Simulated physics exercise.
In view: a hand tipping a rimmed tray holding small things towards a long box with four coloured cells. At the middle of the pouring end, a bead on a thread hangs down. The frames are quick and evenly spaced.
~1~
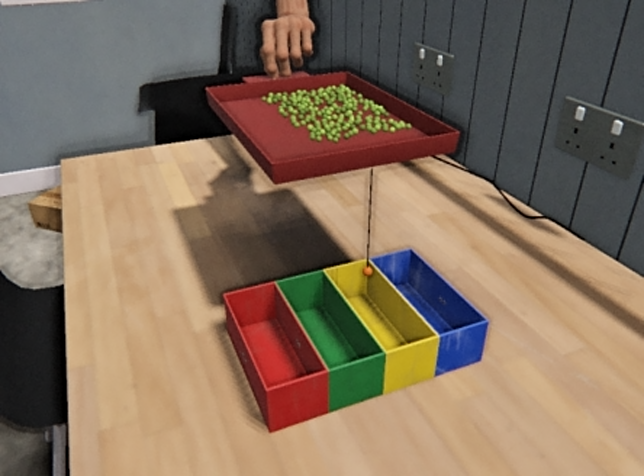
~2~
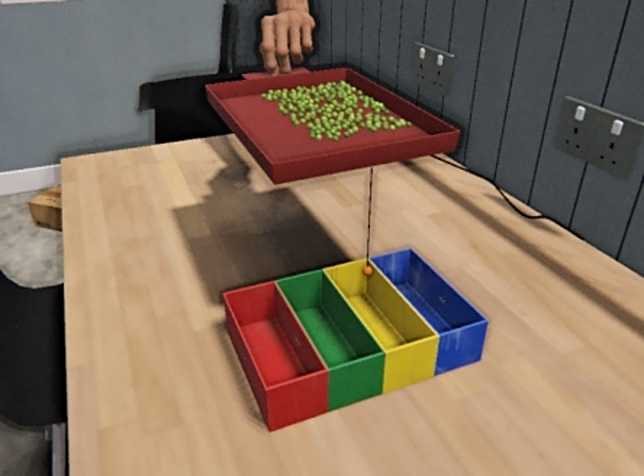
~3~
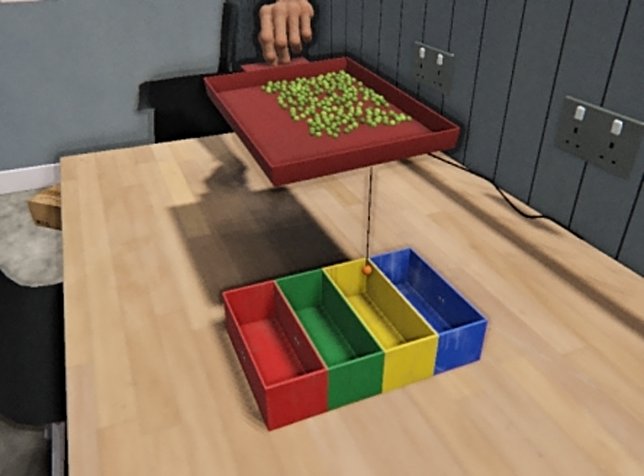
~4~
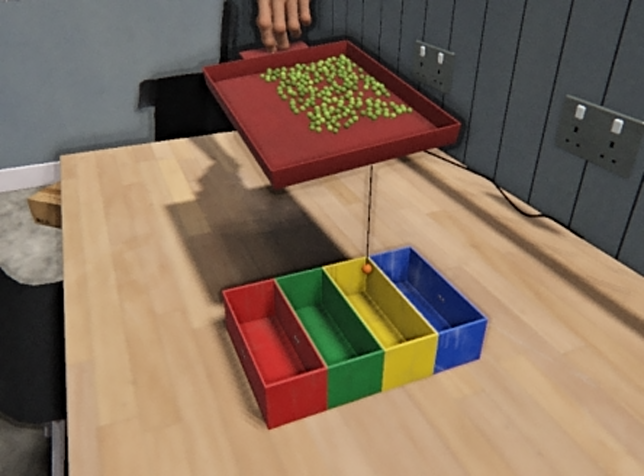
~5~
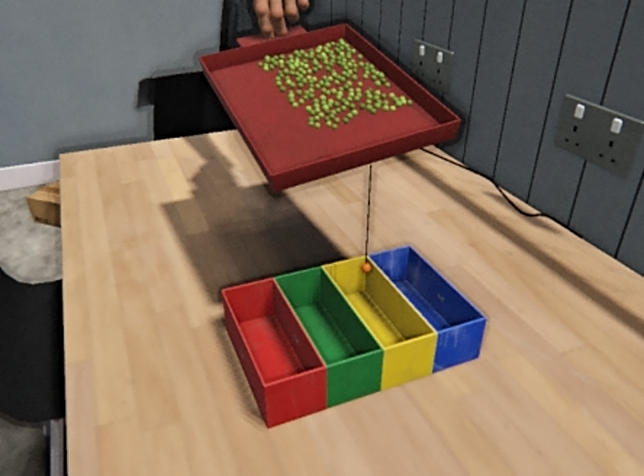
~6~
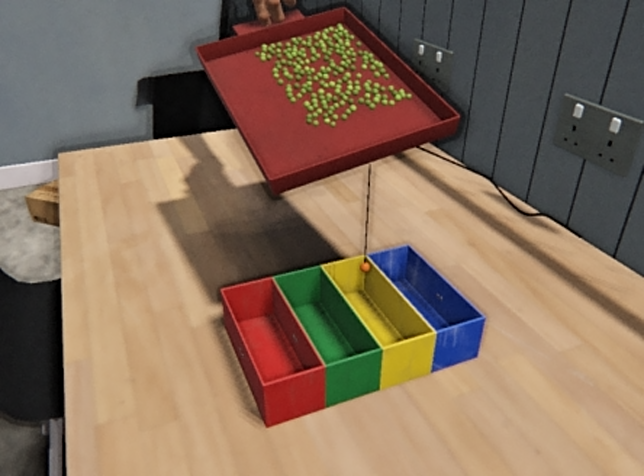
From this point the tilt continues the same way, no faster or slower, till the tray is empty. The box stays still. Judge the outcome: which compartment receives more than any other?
The green compartment receives the most.
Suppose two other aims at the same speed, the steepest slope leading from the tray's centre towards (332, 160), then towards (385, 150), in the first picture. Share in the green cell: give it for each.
Near 50 % and, after that, 0 %.
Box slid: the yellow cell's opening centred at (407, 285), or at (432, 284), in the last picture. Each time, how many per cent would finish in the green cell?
Respectively 0 % and 0 %.
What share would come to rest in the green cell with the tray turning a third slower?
Close to 60 per cent.
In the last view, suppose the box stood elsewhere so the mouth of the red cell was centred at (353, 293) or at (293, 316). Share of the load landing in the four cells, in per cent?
Result, in turn: 0 %, 90 %.
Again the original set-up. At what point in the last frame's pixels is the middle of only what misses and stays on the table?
Roughly at (263, 377).
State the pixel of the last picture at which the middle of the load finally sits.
The centre comes to rest near (299, 336).
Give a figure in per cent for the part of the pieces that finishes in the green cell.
Roughly 60 %.
Soon after the last picture, tray tipped steeply; most on the tray; a stray few in the red cell; about a quarter falling or outside the box.
A little later, tray tipped right over; about two thirds on the tray; about a quarter in the red cell; a small part in the green cell; a stray few in the yellow cell; a stray few falling or outside the box.
Later still, tray tipped past a quarter turn; about two thirds in the green cell; about a third in the red cell; a stray few in the yellow cell; a small part falling or outside the box.
At rest, tray tipped past a quarter turn; about two thirds in the green cell; about a third in the red cell; a stray few in the yellow cell; none in the blue cell; a small part outside the box.
